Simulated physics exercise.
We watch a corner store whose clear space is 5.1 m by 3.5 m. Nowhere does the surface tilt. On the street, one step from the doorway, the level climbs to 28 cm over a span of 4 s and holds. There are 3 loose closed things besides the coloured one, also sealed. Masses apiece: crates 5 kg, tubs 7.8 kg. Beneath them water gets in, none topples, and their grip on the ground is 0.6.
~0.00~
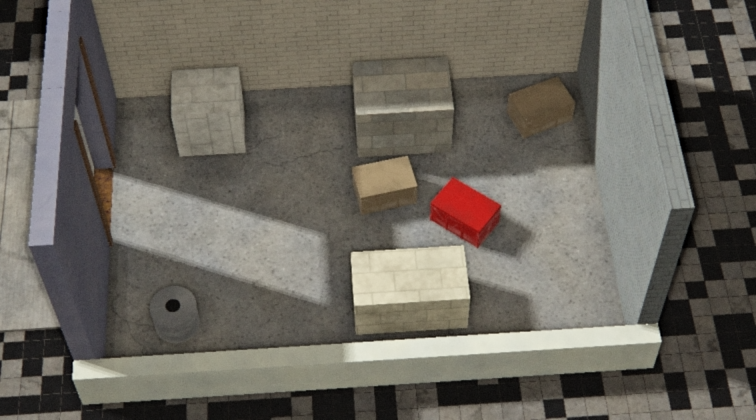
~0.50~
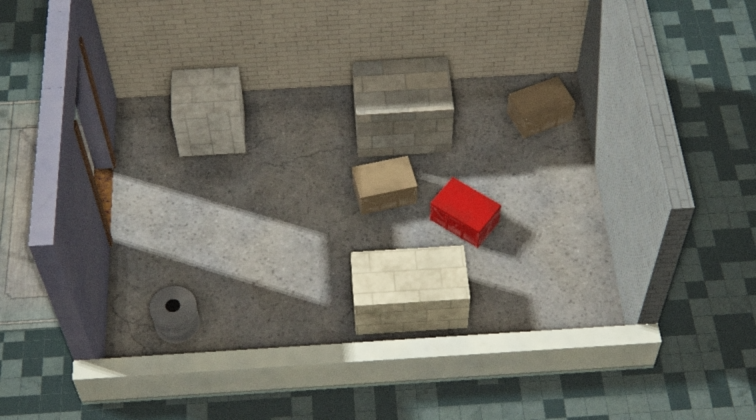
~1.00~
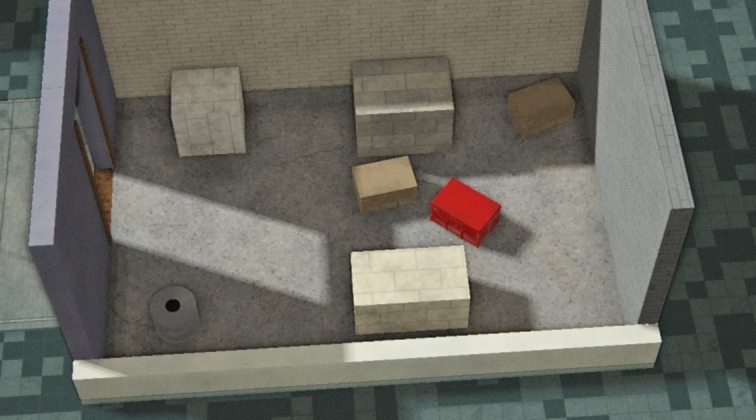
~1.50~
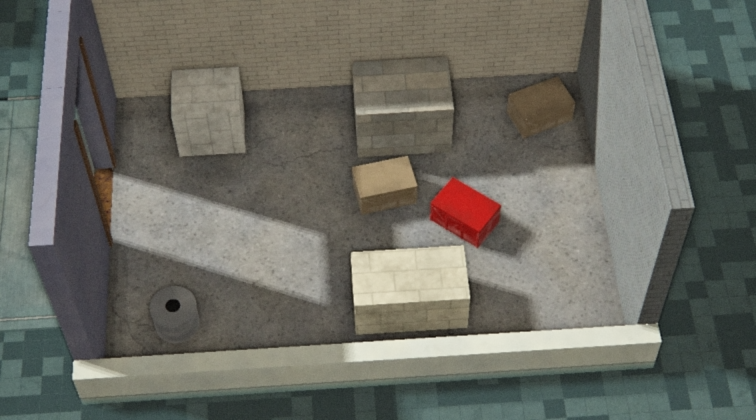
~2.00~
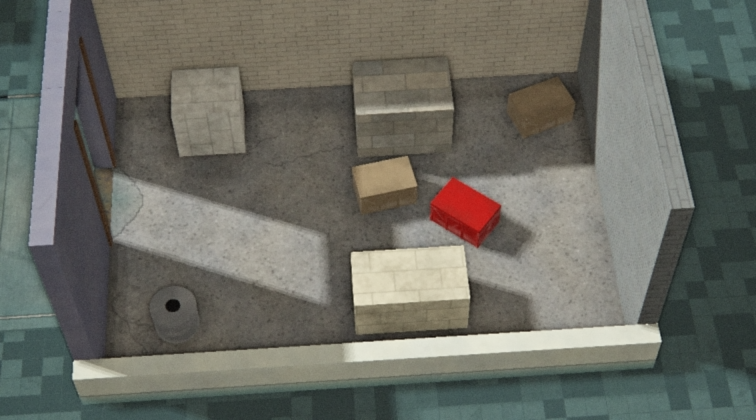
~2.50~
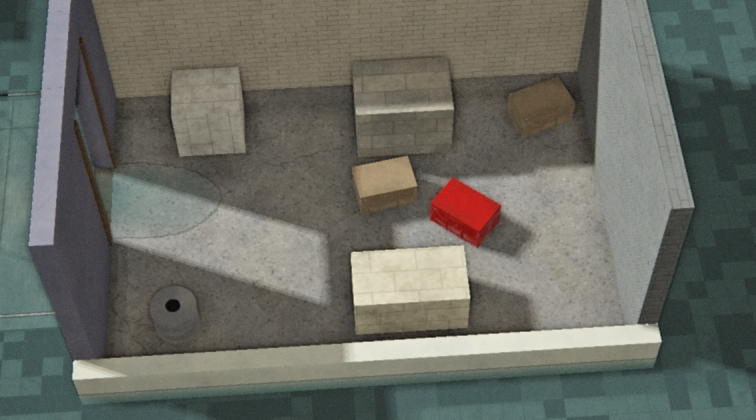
Water shows first as a small, pale, bluish patch at the doorway on the left, after a stretch with the floor dry, then spreads into a larger rounded pool across the sunlit floor. The red crate, the brown boxes and the pale blocks all stay where they are.
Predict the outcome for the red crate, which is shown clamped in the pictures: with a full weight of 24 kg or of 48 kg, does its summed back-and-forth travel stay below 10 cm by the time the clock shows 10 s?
The outcome: Only the heavier weight passes.
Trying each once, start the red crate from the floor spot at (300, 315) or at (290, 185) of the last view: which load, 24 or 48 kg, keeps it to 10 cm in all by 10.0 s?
First try, the lighter option suffices; second try, only the heavier option works.
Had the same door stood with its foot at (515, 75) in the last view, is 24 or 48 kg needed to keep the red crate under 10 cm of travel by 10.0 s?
Answer: Only the upper mass works.
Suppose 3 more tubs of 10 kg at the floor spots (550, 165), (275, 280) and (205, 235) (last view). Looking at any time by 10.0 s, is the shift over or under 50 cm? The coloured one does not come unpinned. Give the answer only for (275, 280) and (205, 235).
Those two come out over the line and over the line, in that order.
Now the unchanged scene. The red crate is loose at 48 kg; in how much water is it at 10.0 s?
Something like 12 centimetres.
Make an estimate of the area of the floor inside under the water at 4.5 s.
My estimate is roughly 8.0 m2.
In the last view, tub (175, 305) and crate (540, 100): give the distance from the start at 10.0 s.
Net displacement, in order: 0 cm; 50 cm.
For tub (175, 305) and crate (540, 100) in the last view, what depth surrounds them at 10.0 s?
Some 4 cm at the first, some 10 cm at the second.
After 3.5 s the red crate would be 0 cm from its start with 24 kg and 0 cm from its start with 48 kg; 0 cm of water round it then.
After 4.5 s the red crate would be 0 cm from its start with 24 kg and 0 cm from its start with 48 kg; 0 cm of water round it then.
After 7.0 s the red crate would be 26 cm from its start with 24 kg and 0 cm from its start with 48 kg; 7 cm of water round it then.
After 10.0 s the red crate would be 142 cm from its start with 24 kg and 0 cm from its start with 48 kg; 12 cm of water round it then.
